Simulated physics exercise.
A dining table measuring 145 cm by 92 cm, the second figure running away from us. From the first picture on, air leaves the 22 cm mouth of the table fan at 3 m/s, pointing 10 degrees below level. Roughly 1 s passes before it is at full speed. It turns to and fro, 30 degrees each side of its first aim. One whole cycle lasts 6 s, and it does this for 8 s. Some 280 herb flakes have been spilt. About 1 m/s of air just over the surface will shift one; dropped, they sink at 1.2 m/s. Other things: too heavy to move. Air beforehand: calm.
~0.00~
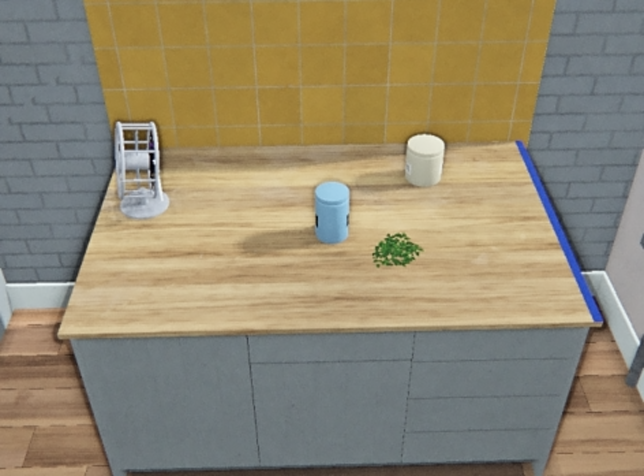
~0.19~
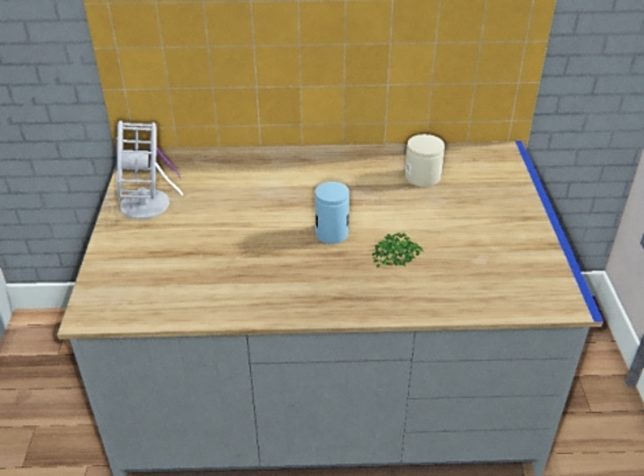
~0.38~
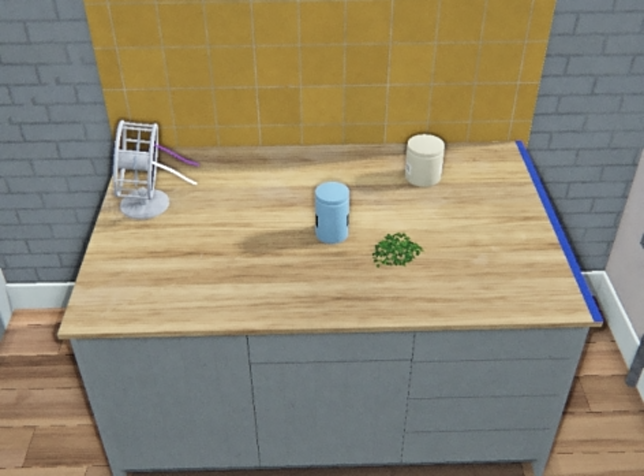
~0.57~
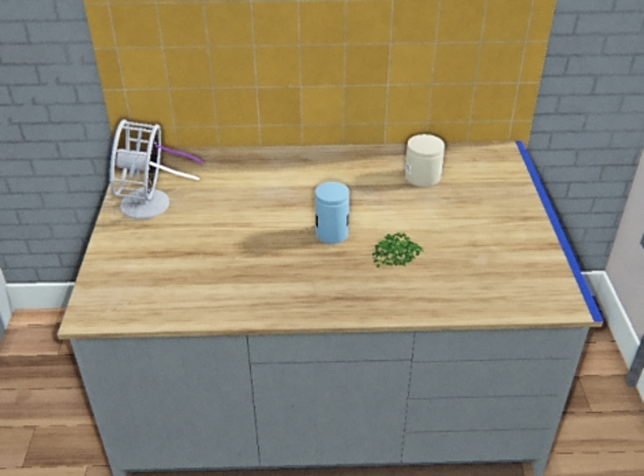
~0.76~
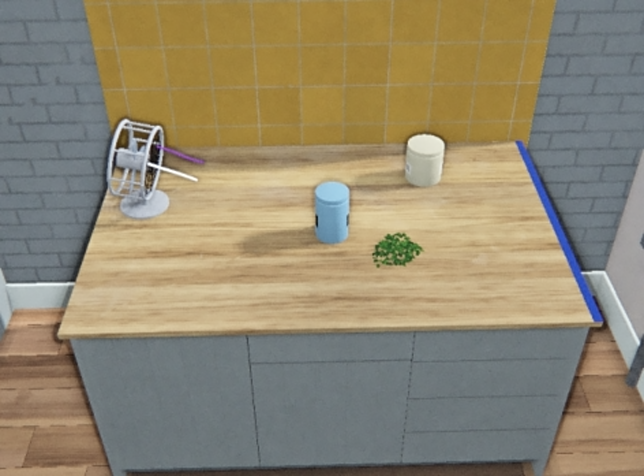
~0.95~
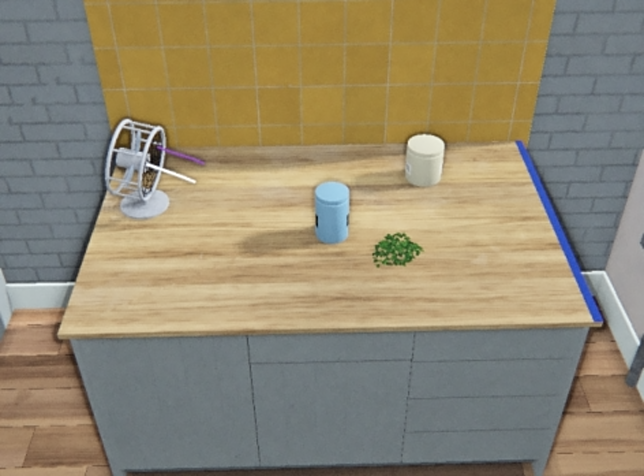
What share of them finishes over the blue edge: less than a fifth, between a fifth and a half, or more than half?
Fewer than one in five.
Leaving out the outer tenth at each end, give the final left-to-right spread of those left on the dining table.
I'd say close to 20 cm.
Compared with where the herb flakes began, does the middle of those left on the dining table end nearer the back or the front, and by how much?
Looks like a rearward shift by some 5 cm.
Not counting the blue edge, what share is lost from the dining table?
Roughly 10 per cent.
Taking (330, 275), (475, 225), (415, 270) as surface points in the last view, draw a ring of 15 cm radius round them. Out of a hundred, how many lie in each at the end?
Roughly 25 %, 0 % and 15 %, in that order.
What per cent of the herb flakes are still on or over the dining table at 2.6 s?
Some 100 per cent.
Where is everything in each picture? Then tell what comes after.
The middle of the herb flakes is near (397, 251), none has stirred yet and the mouth of the table fan is at (136, 161), in the first frame.
The middle of the herb flakes is near (397, 250), none has stirred yet and the blue edge is centred on (556, 217), in the second frame.
The middle of the herb flakes is near (397, 250), none has stirred yet, the top of a jar is at (332, 191) and the top of a jar is at (426, 144), in the third frame.
The middle of the herb flakes is near (397, 250), none has stirred yet and the head of the table fan has turned about 17 degrees towards the front, in the fourth frame.
The middle of the herb flakes is near (397, 250) and none has stirred yet, in the fifth frame.
The middle of the herb flakes is near (397, 250), none has stirred yet and the head of the table fan has turned about 25 degrees towards the front, in the sixth frame.
After 1.6 s, 100 % are still on the top, 0 % are over the blue edge; the middle of those left on the top is near (396, 249).
After 2.6 s, 100 % are still on the top, 0 % are over the blue edge; the middle of those left on the top is near (360, 243).
After 4.4 s, 95 % are still on the top, 4 % are over the blue edge; the middle of those left on the top is near (356, 244).
After 8.0 s, at the end, 6 % are over the blue edge; the middle of those left on the top is near (358, 241).
